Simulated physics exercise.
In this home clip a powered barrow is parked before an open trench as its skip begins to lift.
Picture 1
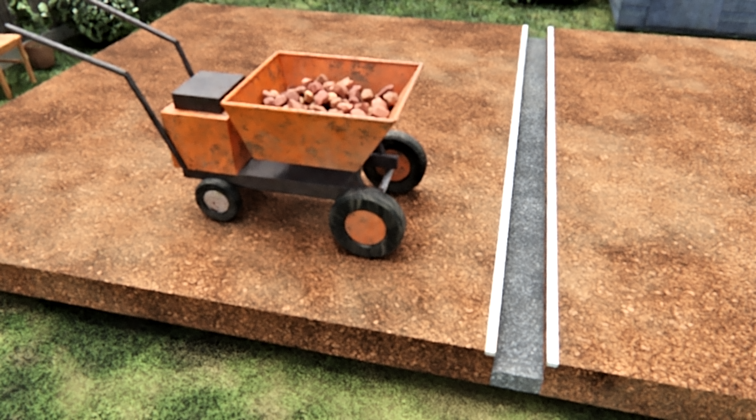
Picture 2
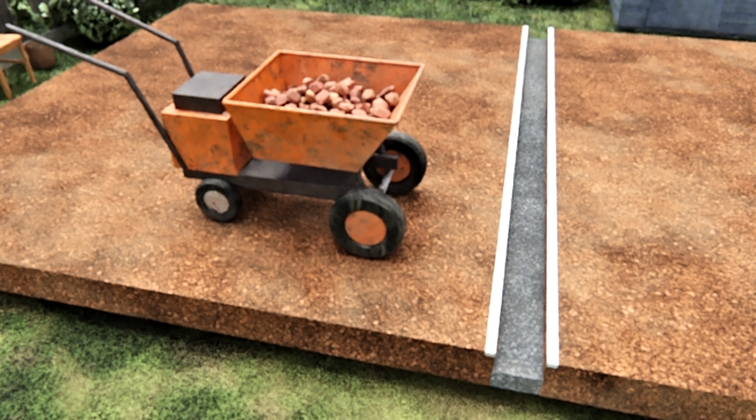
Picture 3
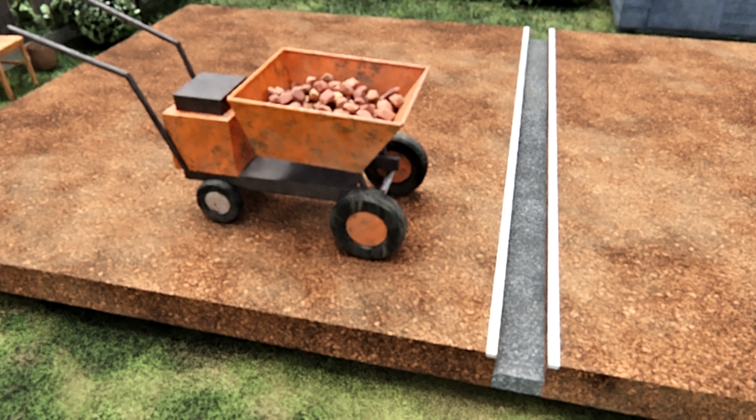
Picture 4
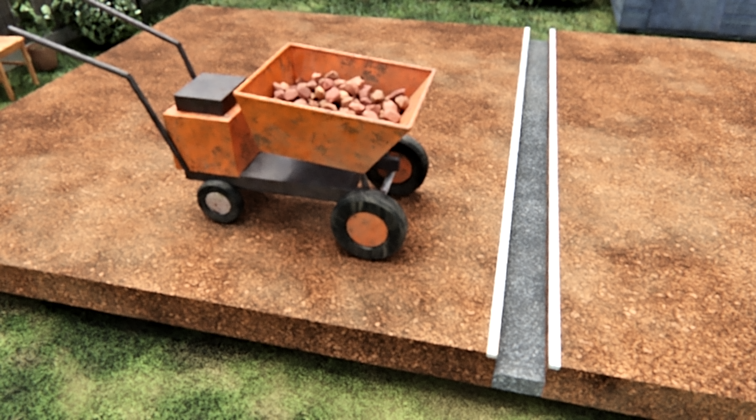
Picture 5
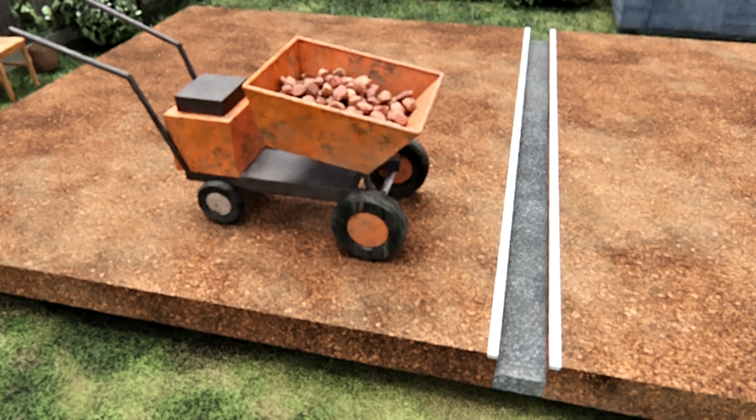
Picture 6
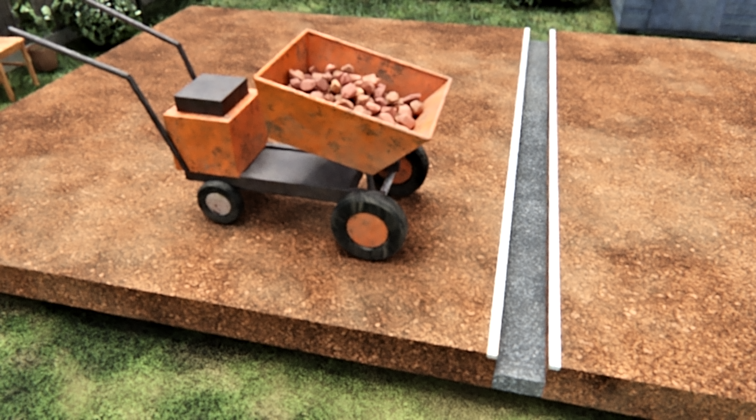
The orange skip of a parked powered barrow tilts gradually toward the trench, carrying reddish rubble.
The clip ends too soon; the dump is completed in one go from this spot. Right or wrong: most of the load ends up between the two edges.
Right.
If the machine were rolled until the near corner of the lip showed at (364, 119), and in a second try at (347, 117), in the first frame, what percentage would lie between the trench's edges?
First try: 50 per cent; second try: 40 per cent.
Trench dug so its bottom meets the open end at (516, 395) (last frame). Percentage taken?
It lands somewhere near 80 percent.
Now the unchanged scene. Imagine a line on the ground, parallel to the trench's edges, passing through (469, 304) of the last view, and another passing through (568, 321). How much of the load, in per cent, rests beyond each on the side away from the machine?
Result, first then second: 80 %, 10 %.
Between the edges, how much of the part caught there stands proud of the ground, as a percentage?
Share: Around 40 %.
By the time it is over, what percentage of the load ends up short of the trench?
10 per cent.
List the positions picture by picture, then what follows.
The first frame shows lip of the skip at (394, 122), level; top of the load at (321, 98), lumps of rubble; first edge of the trench at (495, 306); far edge at (553, 315), the trench under half as wide as the skip, and about half as deep as wide.
The second frame shows lip of the skip at (396, 123), level; top of the load at (322, 98).
The third frame shows lip of the skip at (401, 126), tipped barely; top of the load at (327, 98).
The fourth frame shows lip of the skip at (409, 129), tipped a little; top of the load at (320, 93).
The fifth frame shows lip of the skip at (419, 134), tipped a little; top of the load at (316, 95).
The sixth frame shows lip of the skip at (429, 140), tipped clearly; top of the load at (324, 90); first edge of the trench at (497, 308); far edge at (555, 318).
Soon after the last picture, skip tipped steeply; all in the skip.
A little later, skip tipped right over; nearly all in the skip; a stray few short of the trench; a small part in or heaped over the trench; a stray few beyond it; a stray few falling.
Later still, skip tipped right over; about a quarter in the skip; a small part short of the trench; about two thirds in or heaped over the trench; a small part beyond it.
By the end, skip tipped right over; about a quarter in the skip; a small part short of the trench; about two thirds in or heaped over the trench; a small part beyond it.
